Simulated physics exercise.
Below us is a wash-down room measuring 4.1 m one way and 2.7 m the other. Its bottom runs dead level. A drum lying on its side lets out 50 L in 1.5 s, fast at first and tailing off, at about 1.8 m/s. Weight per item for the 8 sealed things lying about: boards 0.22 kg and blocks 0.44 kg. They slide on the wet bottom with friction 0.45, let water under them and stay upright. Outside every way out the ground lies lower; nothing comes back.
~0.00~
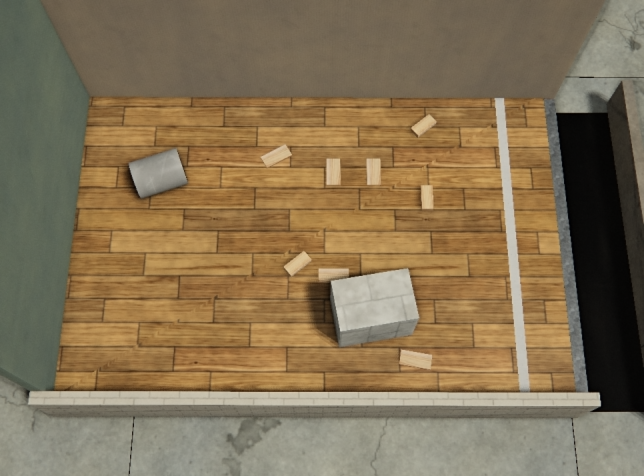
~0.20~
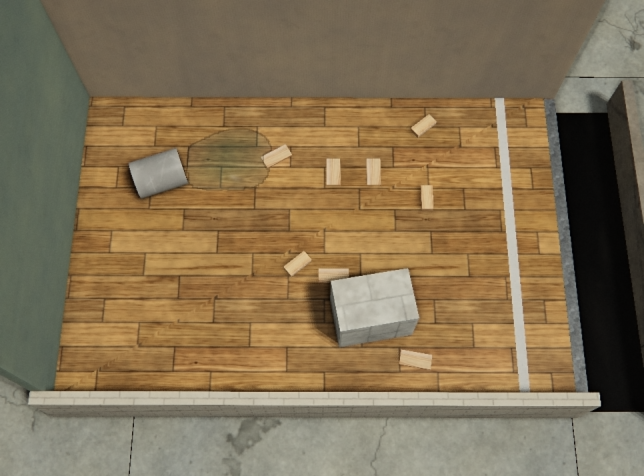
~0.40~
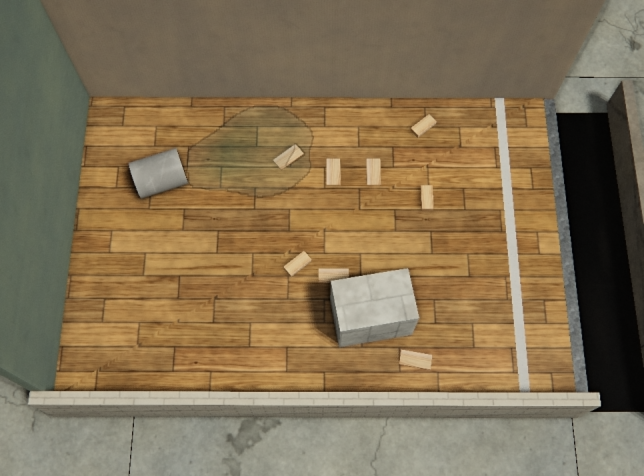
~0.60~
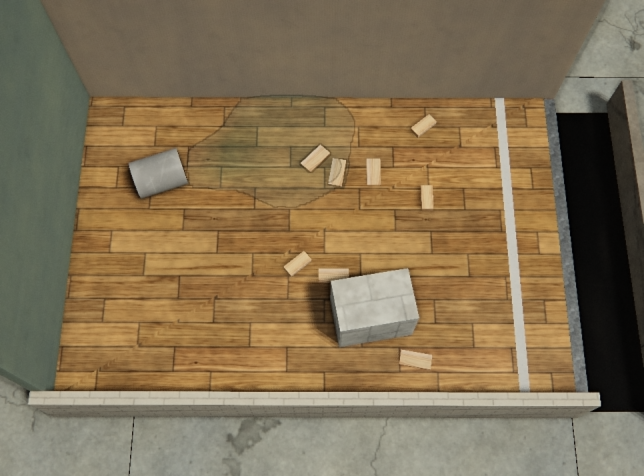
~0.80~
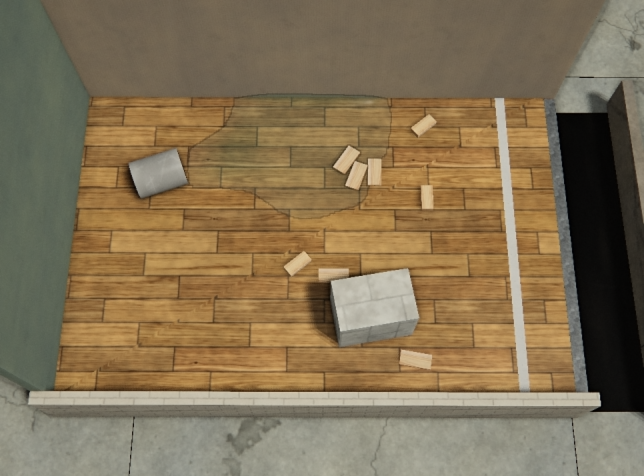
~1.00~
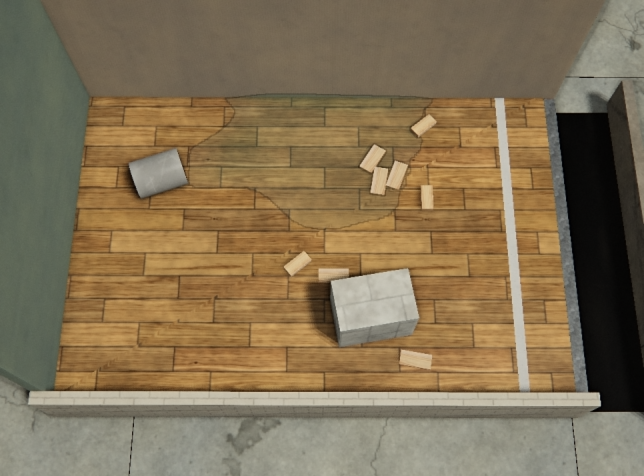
On a wood-plank floor, water spread rightward from a gray drum lying on its side, carrying one small board to the right, then two more beside it, while the big gray block stayed still.
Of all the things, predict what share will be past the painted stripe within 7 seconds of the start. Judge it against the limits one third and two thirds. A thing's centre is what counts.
My call is one third to two thirds.
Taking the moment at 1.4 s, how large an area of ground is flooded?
Around 2.5 m2 of it.
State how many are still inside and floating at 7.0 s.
Total: 0.
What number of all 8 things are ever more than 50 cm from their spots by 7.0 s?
The answer here is 5.
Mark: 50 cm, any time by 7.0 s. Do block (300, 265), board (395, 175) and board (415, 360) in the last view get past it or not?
First stays inside the line, second crosses the line, third stays inside the line.
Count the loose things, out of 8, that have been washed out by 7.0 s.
Tally: 4.
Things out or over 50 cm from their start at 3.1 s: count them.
I make it 5.
After 1.4 s 0 of 8 are over the mark; 2 afloat.
After 3.1 s 4 of 8 are over the mark; 1 afloat.
After 4.9 s 4 of 8 are over the mark; 0 afloat.
After 7.0 s 4 of 8 are over the mark; 0 afloat.
